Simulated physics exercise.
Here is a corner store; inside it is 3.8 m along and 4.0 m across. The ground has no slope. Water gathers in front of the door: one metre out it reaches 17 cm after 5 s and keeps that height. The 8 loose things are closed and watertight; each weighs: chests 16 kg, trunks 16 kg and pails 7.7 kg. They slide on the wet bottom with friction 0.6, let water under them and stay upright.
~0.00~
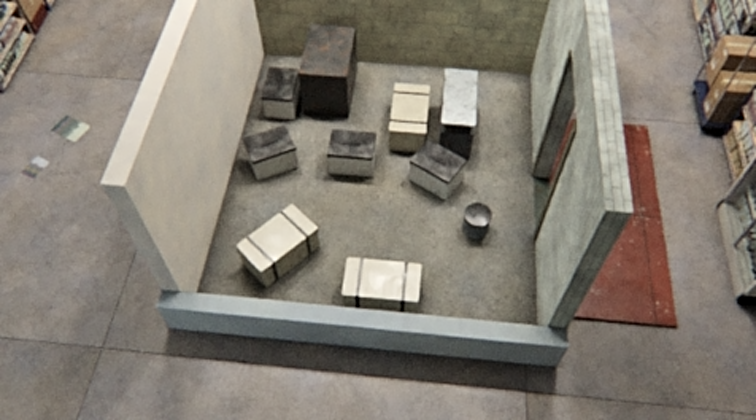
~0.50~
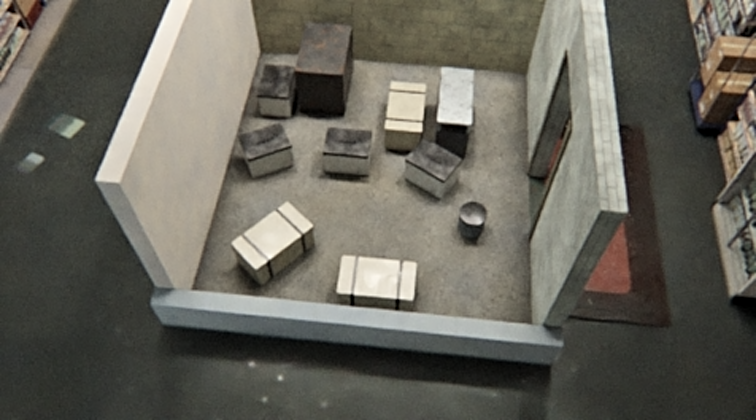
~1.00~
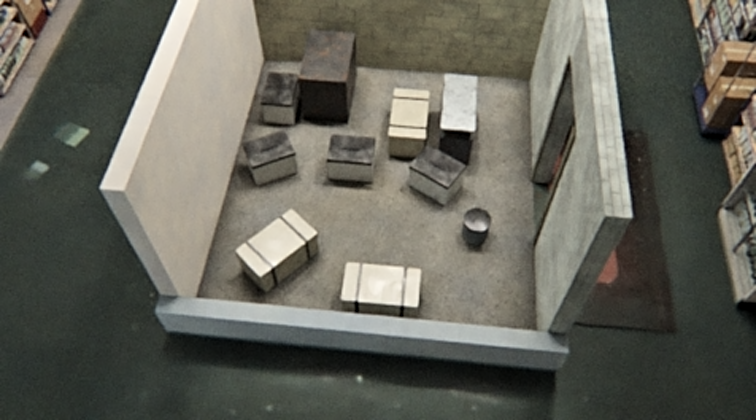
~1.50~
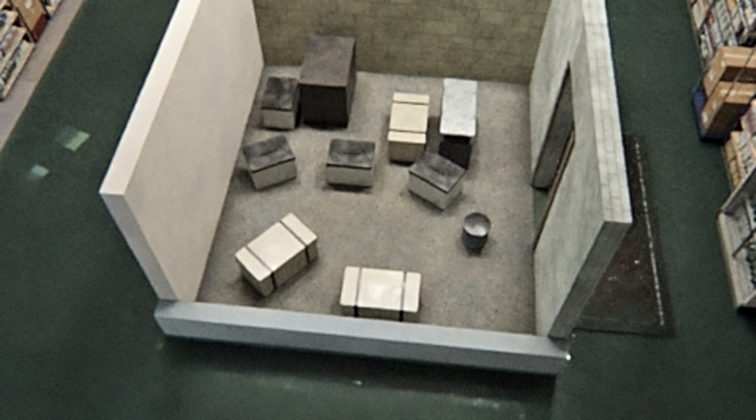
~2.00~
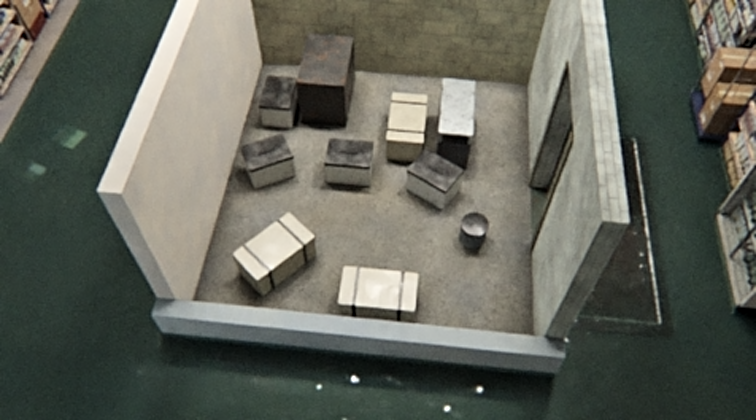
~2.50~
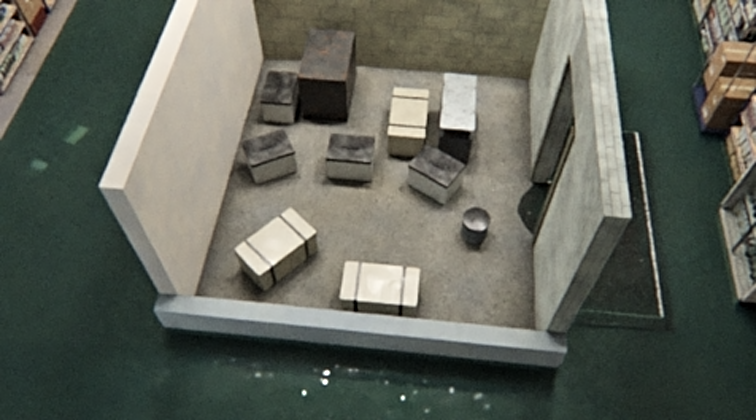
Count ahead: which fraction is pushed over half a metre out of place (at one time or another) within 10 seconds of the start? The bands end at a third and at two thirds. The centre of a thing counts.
It is less than a third.
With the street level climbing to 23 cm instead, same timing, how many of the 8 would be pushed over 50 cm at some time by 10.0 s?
Then 5.
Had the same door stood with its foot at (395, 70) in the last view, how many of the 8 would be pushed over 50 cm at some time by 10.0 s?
Then 2.
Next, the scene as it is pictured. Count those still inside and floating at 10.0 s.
At that moment 1.
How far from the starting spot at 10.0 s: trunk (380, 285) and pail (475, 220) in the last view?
In turn: 20 cm, 20 cm.
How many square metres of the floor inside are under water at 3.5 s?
Roughly 1.0 m2.
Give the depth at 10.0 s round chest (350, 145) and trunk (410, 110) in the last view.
About 5 and 4 cm.
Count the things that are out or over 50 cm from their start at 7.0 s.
1 of them.
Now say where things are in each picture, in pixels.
The first picture shows a chest at (280, 83), on the bottom; a trunk at (410, 107), on the bottom; water covers 0.0 m2; 0 of 8 have shifted.
The second picture shows a chest at (276, 80), on the bottom; a trunk at (406, 106), on the bottom; 0.0 m2 under water; 0 of 8 have shifted.
The third picture shows a chest at (280, 88), on the bottom; a trunk at (409, 113) rests on the ground; water covers 0.0 m2; 0 of 8 have shifted.
The fourth picture shows a chest at (280, 92) rests on the ground; a trunk at (409, 117), on the bottom; water covers 0.0 m2; 0 of 8 have shifted.
The fifth picture shows a chest at (278, 91), on the bottom; a trunk at (407, 117), on the bottom; 0.0 m2 under water; 0 of 8 have shifted.
The sixth picture shows a chest at (279, 87) rests on the ground; a trunk at (409, 112) rests on the ground; water covers 0.1 m2; 0 of 8 have shifted.
After 3.5 s 0 of 8 are over 50 cm from their spots; 0 afloat.
After 4.5 s 0 of 8 are over 50 cm from their spots; 0 afloat.
After 7.0 s 1 of 8 are over 50 cm from their spots; 0 afloat.
After 10.0 s 1 of 8 are over 50 cm from their spots, and 1 have been at some point; 1 afloat.
